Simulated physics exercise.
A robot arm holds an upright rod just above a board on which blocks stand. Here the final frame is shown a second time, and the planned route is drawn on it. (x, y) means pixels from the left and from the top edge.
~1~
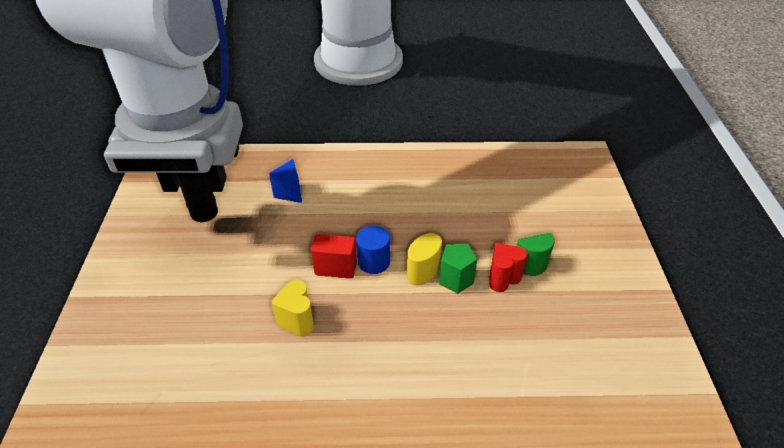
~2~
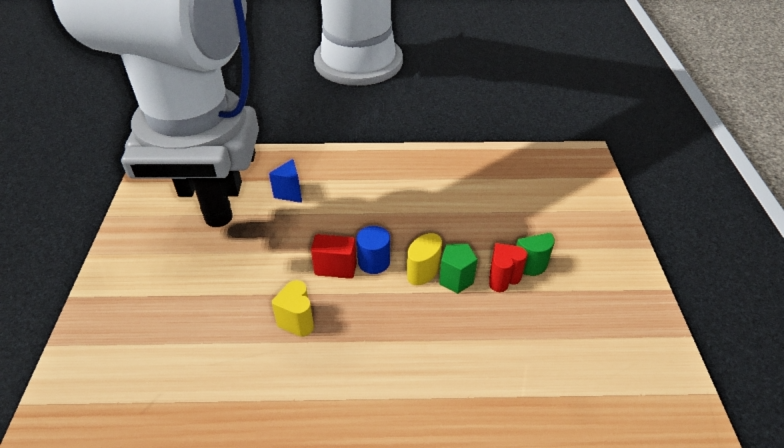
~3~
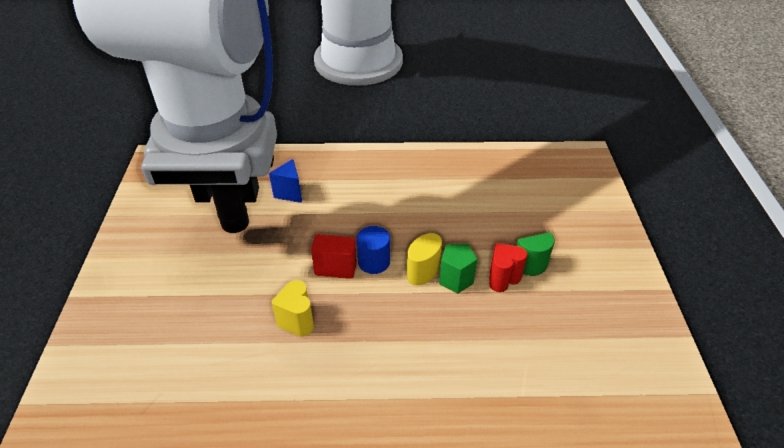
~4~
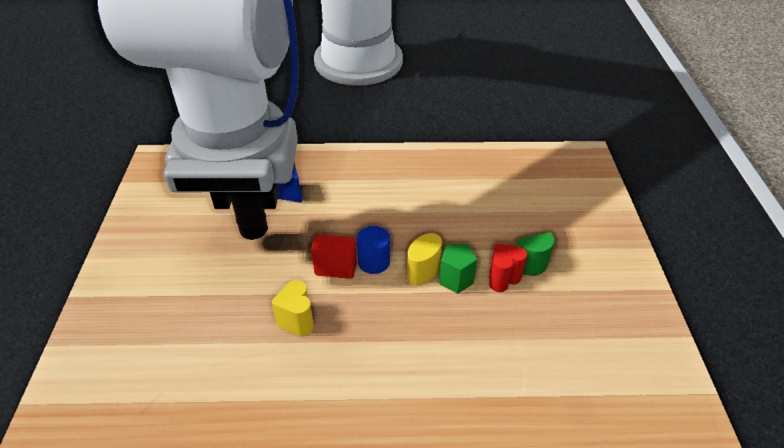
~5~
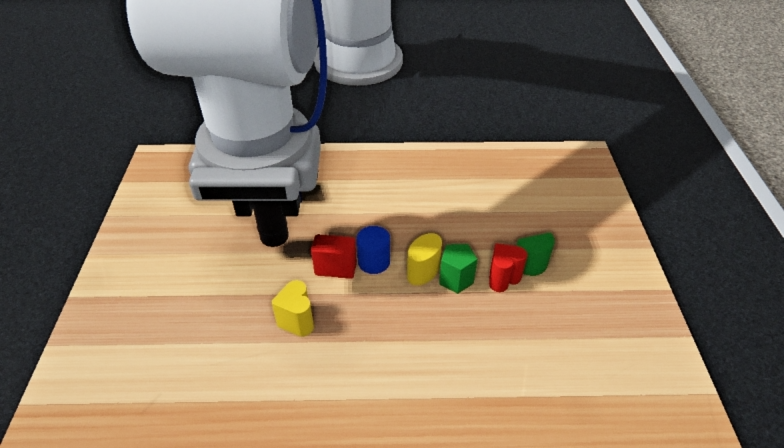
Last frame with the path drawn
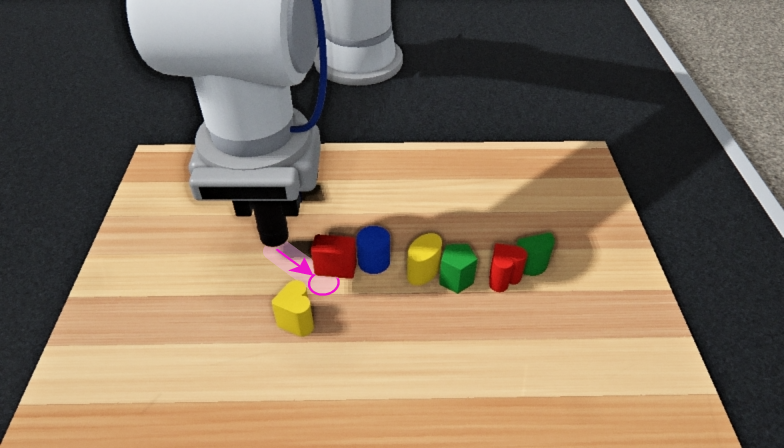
A pale wooden board on a dark floor is seen from above at an angle by a still camera. A yellow heart-shaped block sits at the lower left, a blue triangular one behind it, and red, blue, yellow and green blocks run rightward across the middle. The white robot arm slides its black upright rod rightward and slightly nearer, toward the red oblong, covering the blue triangle while no block moves.
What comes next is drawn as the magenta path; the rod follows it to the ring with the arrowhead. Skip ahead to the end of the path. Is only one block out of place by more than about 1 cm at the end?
Going by the path, no.
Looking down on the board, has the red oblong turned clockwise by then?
I'd say no.
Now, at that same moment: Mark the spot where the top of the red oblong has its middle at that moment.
By then it is at (356, 248).
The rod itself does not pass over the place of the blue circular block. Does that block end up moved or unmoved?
My prediction: It moves.
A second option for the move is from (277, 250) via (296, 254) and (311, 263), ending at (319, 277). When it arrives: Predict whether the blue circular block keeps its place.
It is shoved along.
The drawn path runs from (277, 250) directly to (324, 283).
The first path, step by step. Halfway along, rod (298, 254); nothing pushed yet.
At the end, rod (322, 271); yellow heart-shaped block not moved; red oblong (356, 248), turned 40° anticlockwise; blue circular block (388, 234).
